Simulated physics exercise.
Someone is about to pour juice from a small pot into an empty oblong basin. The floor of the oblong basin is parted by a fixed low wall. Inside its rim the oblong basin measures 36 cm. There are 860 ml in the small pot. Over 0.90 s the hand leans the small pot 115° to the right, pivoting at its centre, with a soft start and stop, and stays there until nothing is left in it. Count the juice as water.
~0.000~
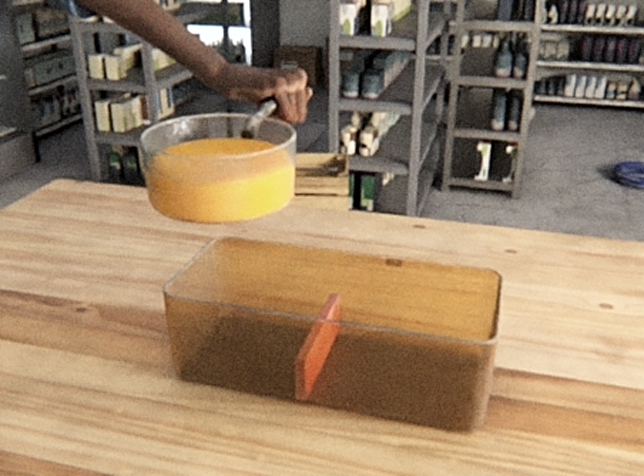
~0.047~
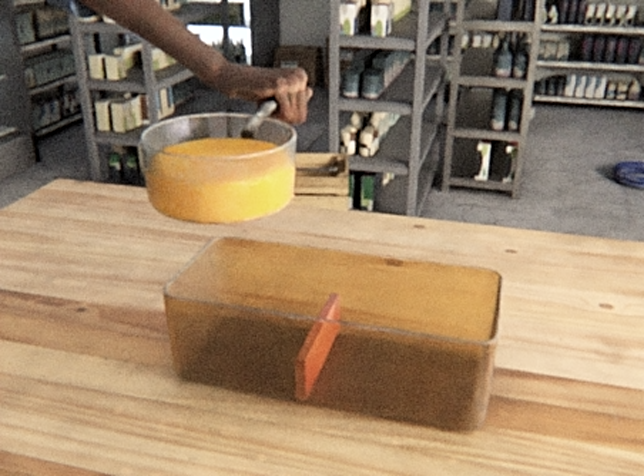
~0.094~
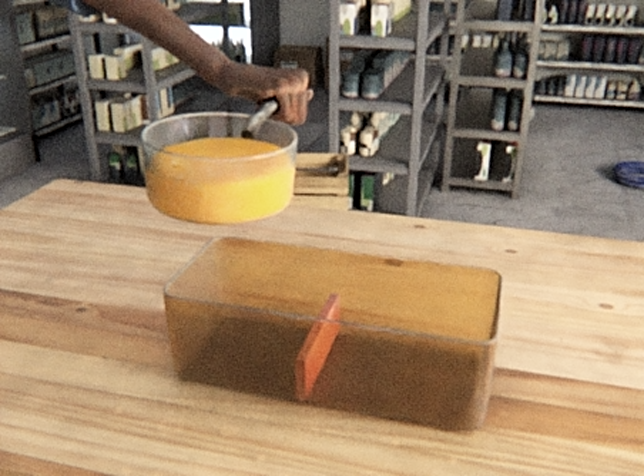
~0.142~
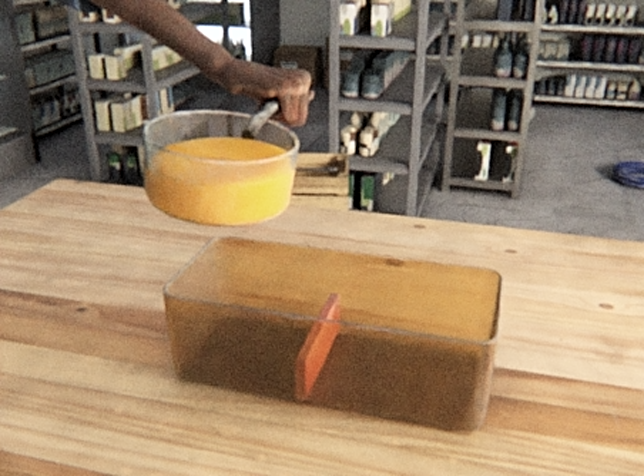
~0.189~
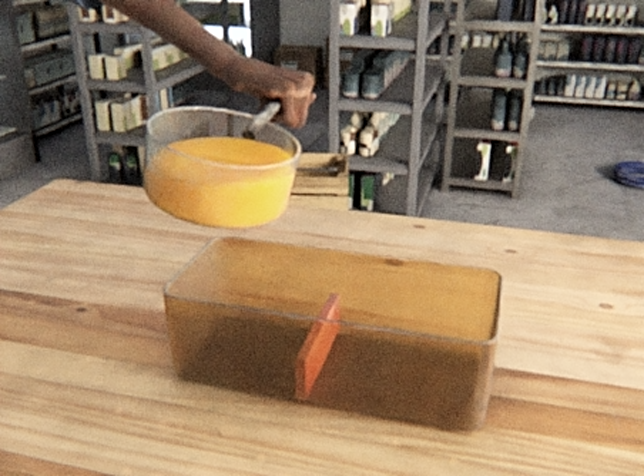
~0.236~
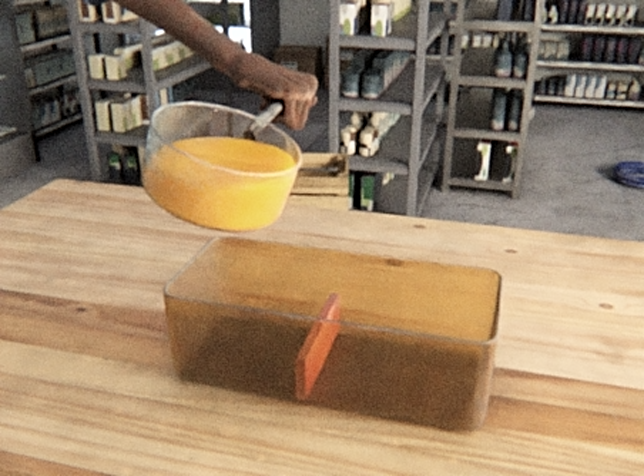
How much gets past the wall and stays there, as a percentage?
About 55 per cent.
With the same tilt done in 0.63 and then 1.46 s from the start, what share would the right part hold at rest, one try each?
In turn about 45 and 65 per cent.
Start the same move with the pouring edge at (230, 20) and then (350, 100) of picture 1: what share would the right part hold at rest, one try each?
First 25, then 95 per cent.
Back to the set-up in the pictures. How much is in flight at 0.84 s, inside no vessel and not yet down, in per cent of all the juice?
Near 6 in a hundred.
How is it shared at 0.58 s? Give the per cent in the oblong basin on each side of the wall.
Near 1 on the left, 22 on the right.
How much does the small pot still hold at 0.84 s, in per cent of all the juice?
About 5 per cent.
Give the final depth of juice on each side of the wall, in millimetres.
Some 16 mm on the left and 16 mm on the right.
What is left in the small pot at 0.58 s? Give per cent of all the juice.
Near 38 in a hundred.
By 0.58 s the tilt is 84° and 37 per cent is still to pour, 1 is left of the wall and 22 right of it.
By 0.84 s the tilt is 114° and 5 per cent is still to pour, 35 is left of the wall and 55 right of it.
By 1.11 s the tilt is 115° and 0 per cent is still to pour, 44 is left of the wall and 55 right of it.
By 1.40 s the tilt is 115° and 0 per cent is still to pour, 44 is left of the wall and 55 right of it.
At rest 44 per cent lies left of the wall, 55 right of it and 1 outside.
